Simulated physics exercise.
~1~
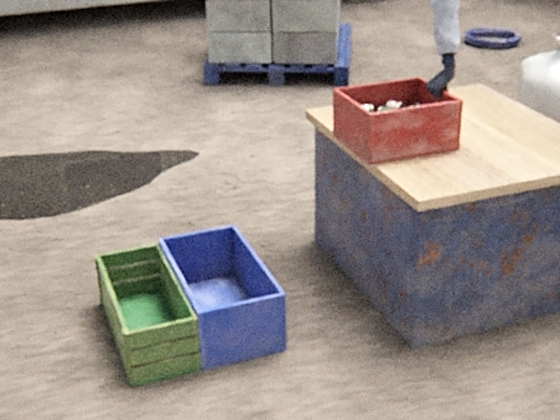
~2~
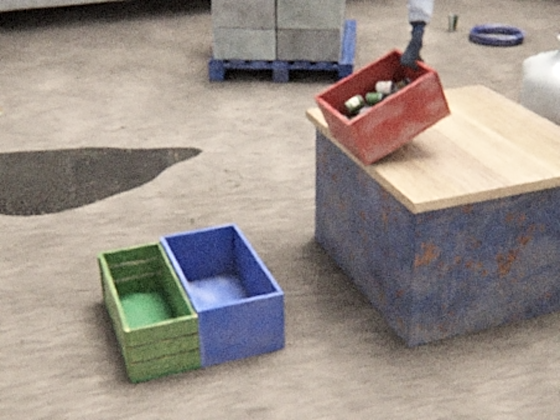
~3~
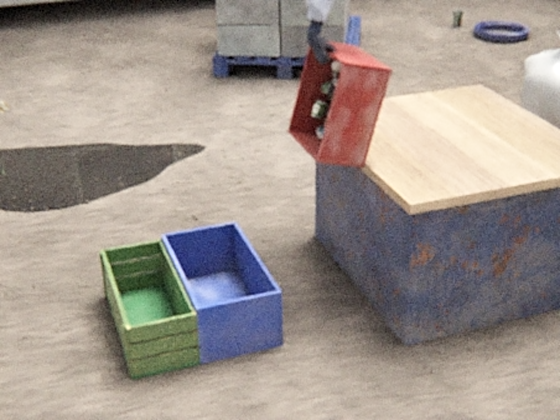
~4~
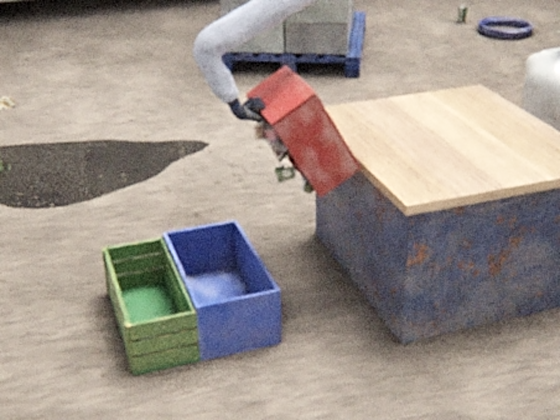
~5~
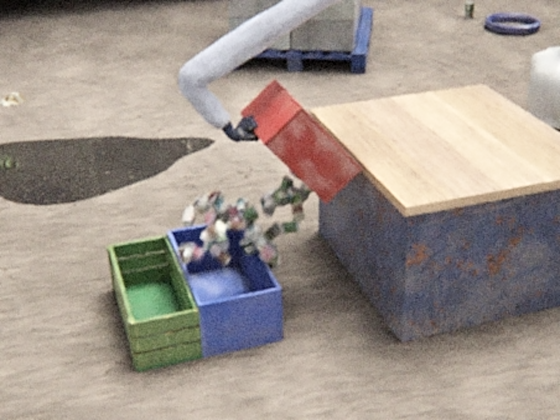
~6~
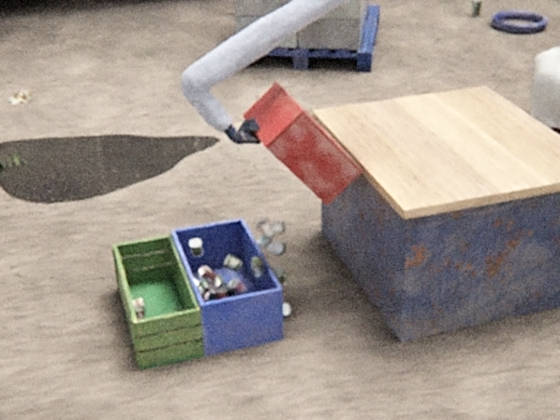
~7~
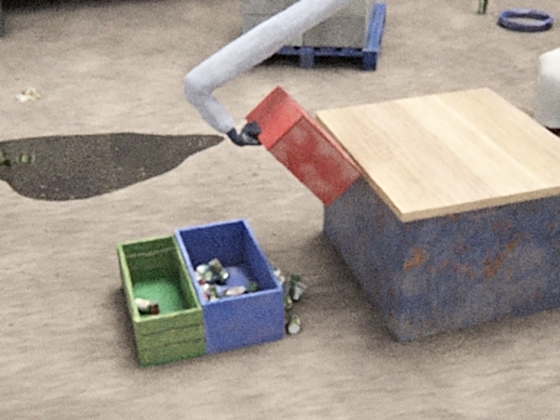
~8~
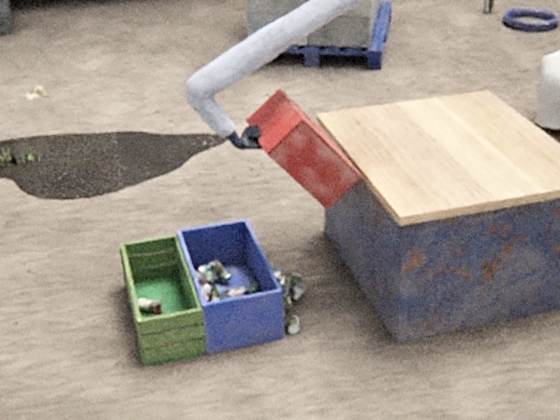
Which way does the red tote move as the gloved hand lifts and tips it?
The red tote moves to the left, ending up tilted at the left edge of the bench.
